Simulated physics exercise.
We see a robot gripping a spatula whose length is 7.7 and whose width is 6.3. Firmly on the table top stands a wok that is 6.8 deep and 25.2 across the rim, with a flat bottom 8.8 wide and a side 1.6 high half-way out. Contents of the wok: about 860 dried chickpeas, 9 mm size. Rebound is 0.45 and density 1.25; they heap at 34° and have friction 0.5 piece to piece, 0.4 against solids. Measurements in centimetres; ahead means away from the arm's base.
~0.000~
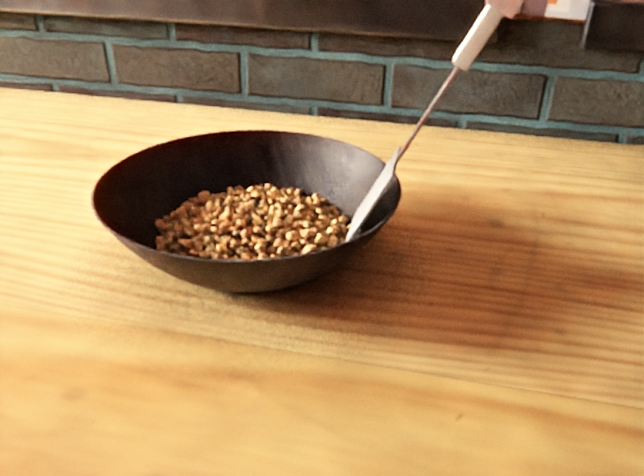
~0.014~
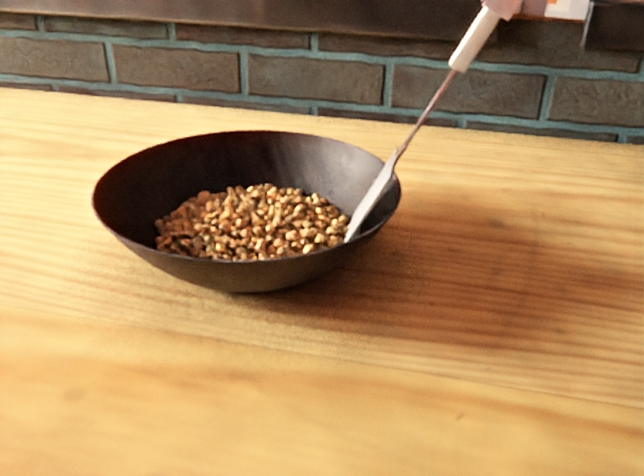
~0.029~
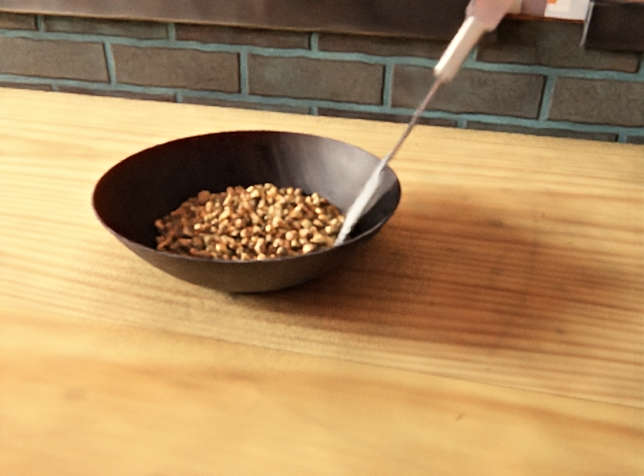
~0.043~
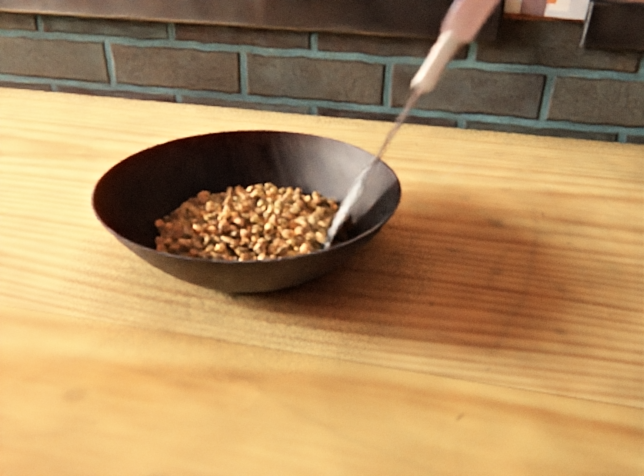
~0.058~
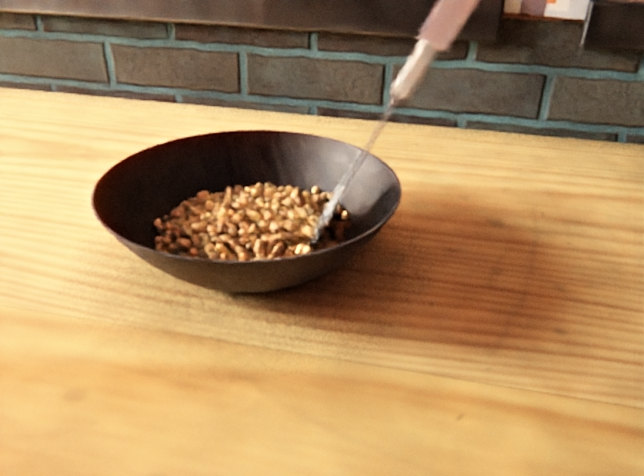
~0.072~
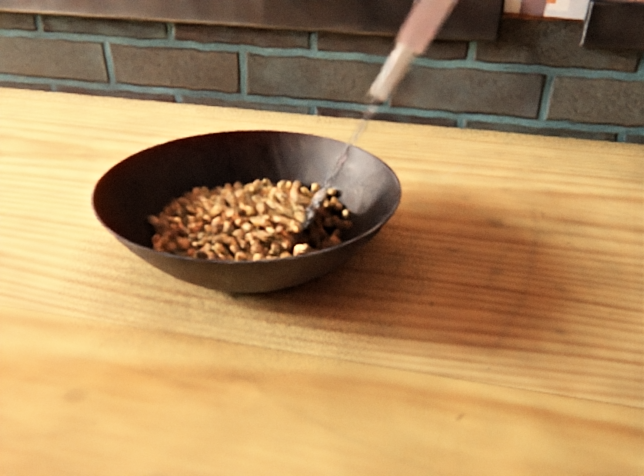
A robot arm held a spatula at the right side of a dark wok of dried chickpeas on a wooden table, then moved it left into the pile, nudging some of them around.
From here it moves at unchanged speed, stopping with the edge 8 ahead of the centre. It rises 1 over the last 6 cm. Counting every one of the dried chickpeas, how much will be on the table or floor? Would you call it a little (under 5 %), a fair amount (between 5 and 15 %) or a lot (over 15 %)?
A lot, over 15 %.
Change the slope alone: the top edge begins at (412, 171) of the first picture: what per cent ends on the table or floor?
I'd estimate around 30 per cent.
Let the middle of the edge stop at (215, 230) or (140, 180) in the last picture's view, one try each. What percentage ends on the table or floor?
0 % and 35 %.
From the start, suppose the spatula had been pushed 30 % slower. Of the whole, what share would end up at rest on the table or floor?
It would be roughly 20 percent.
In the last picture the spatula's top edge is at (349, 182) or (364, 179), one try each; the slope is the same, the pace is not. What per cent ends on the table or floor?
Close to 15 per cent in the first try and close to 5 per cent in the second.
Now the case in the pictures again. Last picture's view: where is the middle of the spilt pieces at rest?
At about (18, 216).
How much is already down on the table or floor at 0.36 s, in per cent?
I'd put it at around 10 per cent.
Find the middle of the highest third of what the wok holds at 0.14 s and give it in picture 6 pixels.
The middle sits at approx. (189, 195).
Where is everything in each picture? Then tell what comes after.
Spatula top edge at (397, 160), sloping 64°; upper third of the load around (256, 222), from x 160 to 350, top at y 190; 859 in the wok, in the first picture.
Spatula top edge at (395, 162), sloping 64°; upper third of the load around (256, 222), from x 160 to 350, top at y 190, in the second picture.
Spatula top edge at (383, 169), sloping 64°; upper third of the load around (255, 222), from x 160 to 350, top at y 190, in the third picture.
Spatula top edge at (365, 177), sloping 64°; upper third of the load around (257, 220), from x 160 to 350, top at y 185, in the fourth picture.
Spatula top edge at (346, 182), sloping 64°; upper third of the load around (257, 219), from x 160 to 345, top at y 185, in the fifth picture.
Spatula top edge at (328, 183), sloping 64°; upper third of the load around (254, 215), from x 150 to 350, top at y 185; 859 in the wok, in the sixth picture.
After 0.11 s, sloping 64°, highest piece 8 above the table; 859 in the wok.
After 0.14 s, sloping 64°, highest piece 9 above the table; 859 in the wok.
After 0.36 s, sloping 64°, highest piece 14 above the table; 630 in the wok, 65 on the table or floor, 164 on the blade or in flight.
After 1.41 s, sloping 64°, highest piece 6 above the table; 628 in the wok, 231 on the table or floor.
At rest, 628 in the wok, 231 on the table or floor. That is 27 % on the table or floor.
